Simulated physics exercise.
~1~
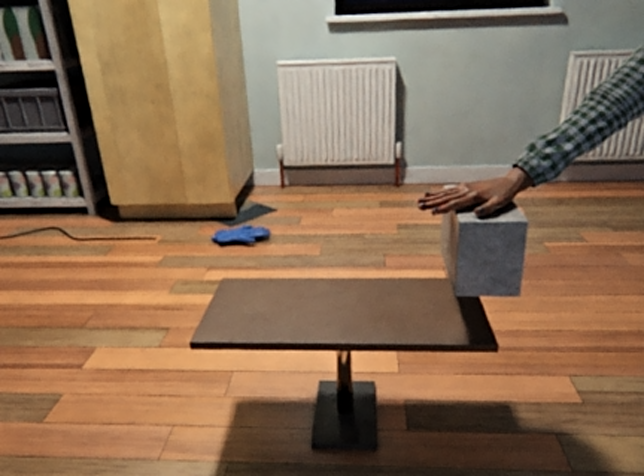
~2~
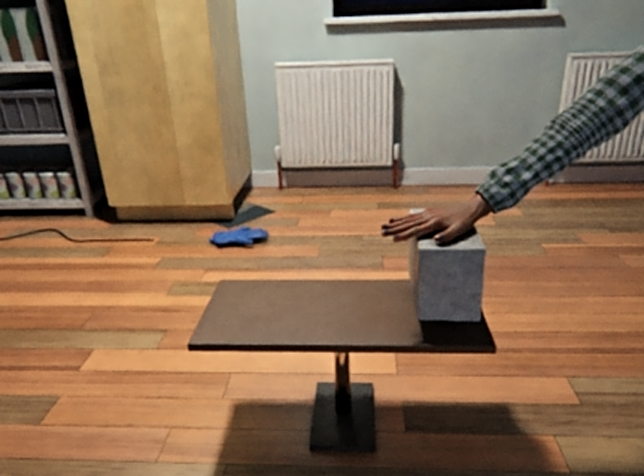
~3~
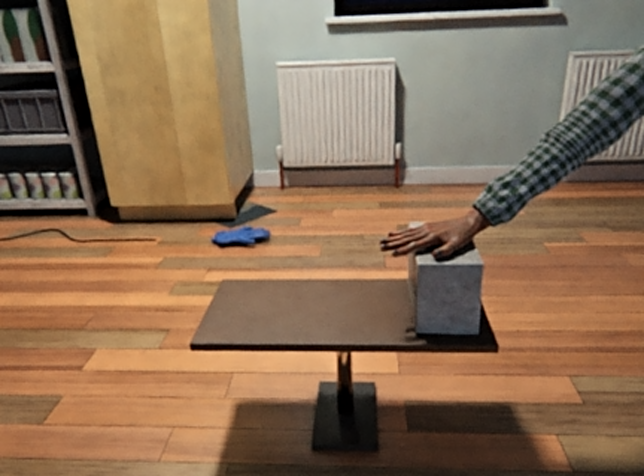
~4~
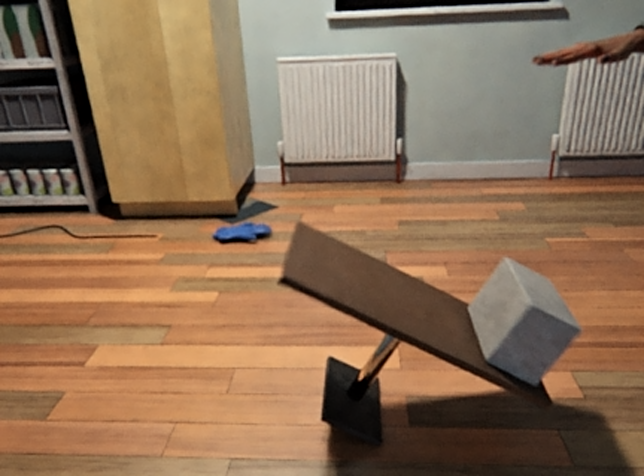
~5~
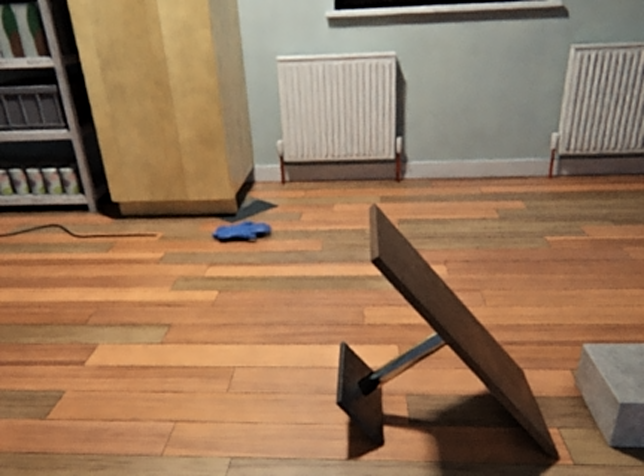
The clip opens on a small brown table with a single central leg, standing on a wooden floor, as a hand in a checked sleeve holds a grey block above its right end. The hand moves the block slightly left and lowers it until it rests near the table's right edge. The hand then lets go and draws back to the upper right. The table tips to the right, its left end swinging up as the block leans with it. Finally the table overbalances steeply, its right end down at the floor, and the block lies on the floor to the right.
